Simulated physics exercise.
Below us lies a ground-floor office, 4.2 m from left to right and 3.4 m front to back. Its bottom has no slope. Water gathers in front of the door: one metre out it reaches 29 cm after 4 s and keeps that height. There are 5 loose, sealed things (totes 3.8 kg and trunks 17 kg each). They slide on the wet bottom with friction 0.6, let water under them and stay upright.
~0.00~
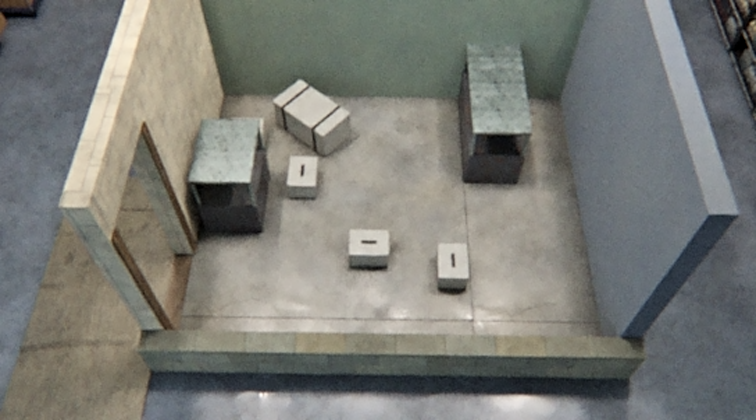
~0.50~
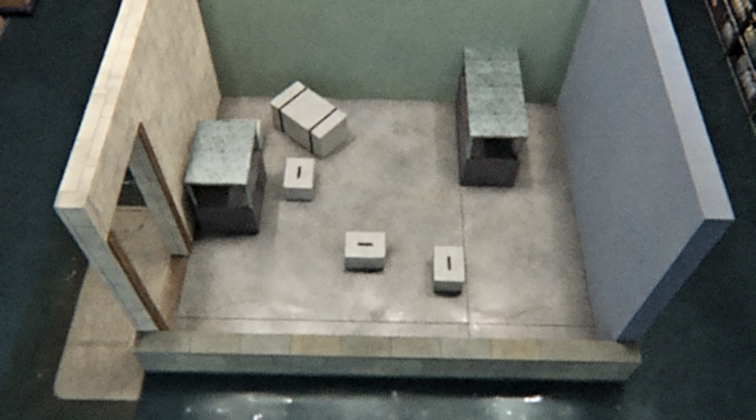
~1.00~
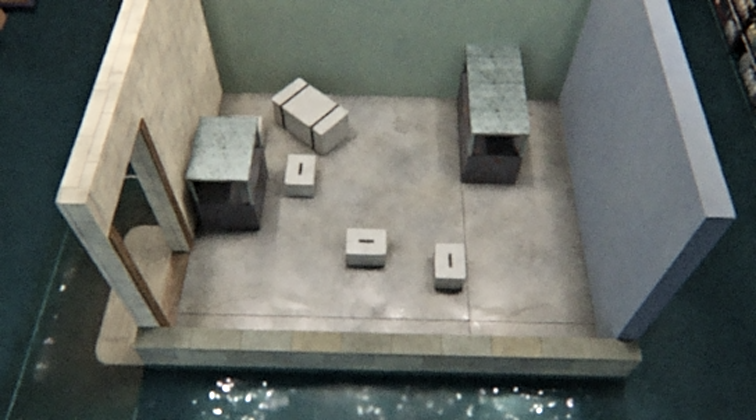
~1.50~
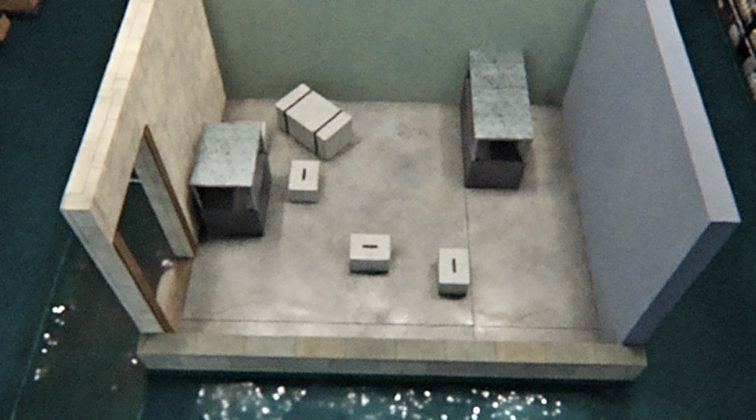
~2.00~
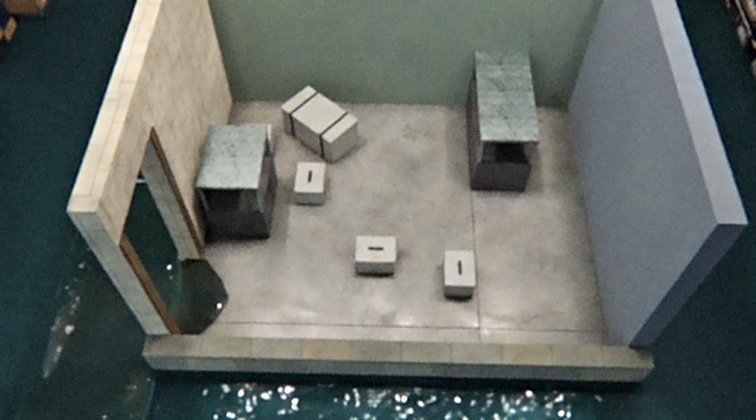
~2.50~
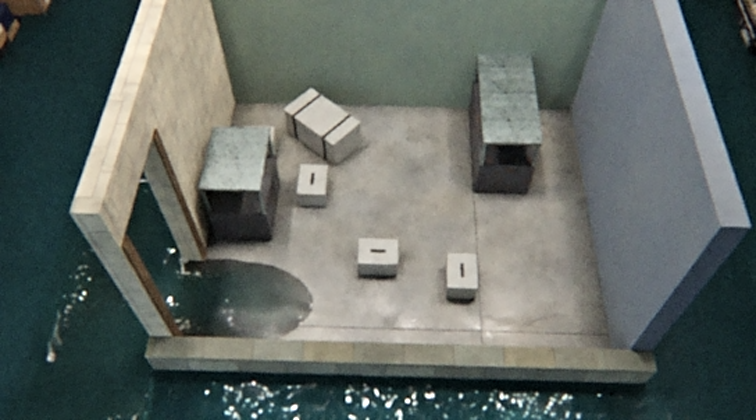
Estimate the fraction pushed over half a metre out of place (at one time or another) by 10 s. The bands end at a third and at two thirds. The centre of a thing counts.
It is between one and two thirds.
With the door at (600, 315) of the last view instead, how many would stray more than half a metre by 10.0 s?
Then 5.
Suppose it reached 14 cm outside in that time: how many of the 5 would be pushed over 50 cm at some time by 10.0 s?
Then 2.
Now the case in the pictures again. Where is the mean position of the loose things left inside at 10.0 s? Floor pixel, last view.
Around (375, 211).
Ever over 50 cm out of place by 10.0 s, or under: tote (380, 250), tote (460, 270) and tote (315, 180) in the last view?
In that order: More, past it, under.
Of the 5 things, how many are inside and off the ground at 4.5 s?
At that moment 0.
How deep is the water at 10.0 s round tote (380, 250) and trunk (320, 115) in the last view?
Roughly 22 and 5 cm.
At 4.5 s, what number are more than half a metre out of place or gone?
I count 1.
After 3.5 s 0 of 5 are over 50 cm from their spots; 0 afloat.
After 4.5 s 1 of 5 are over 50 cm from their spots; 0 afloat.
After 7.0 s 2 of 5 are over 50 cm from their spots; 2 afloat.
After 10.0 s 2 of 5 are over 50 cm from their spots, and 2 have been at some point; 4 afloat.
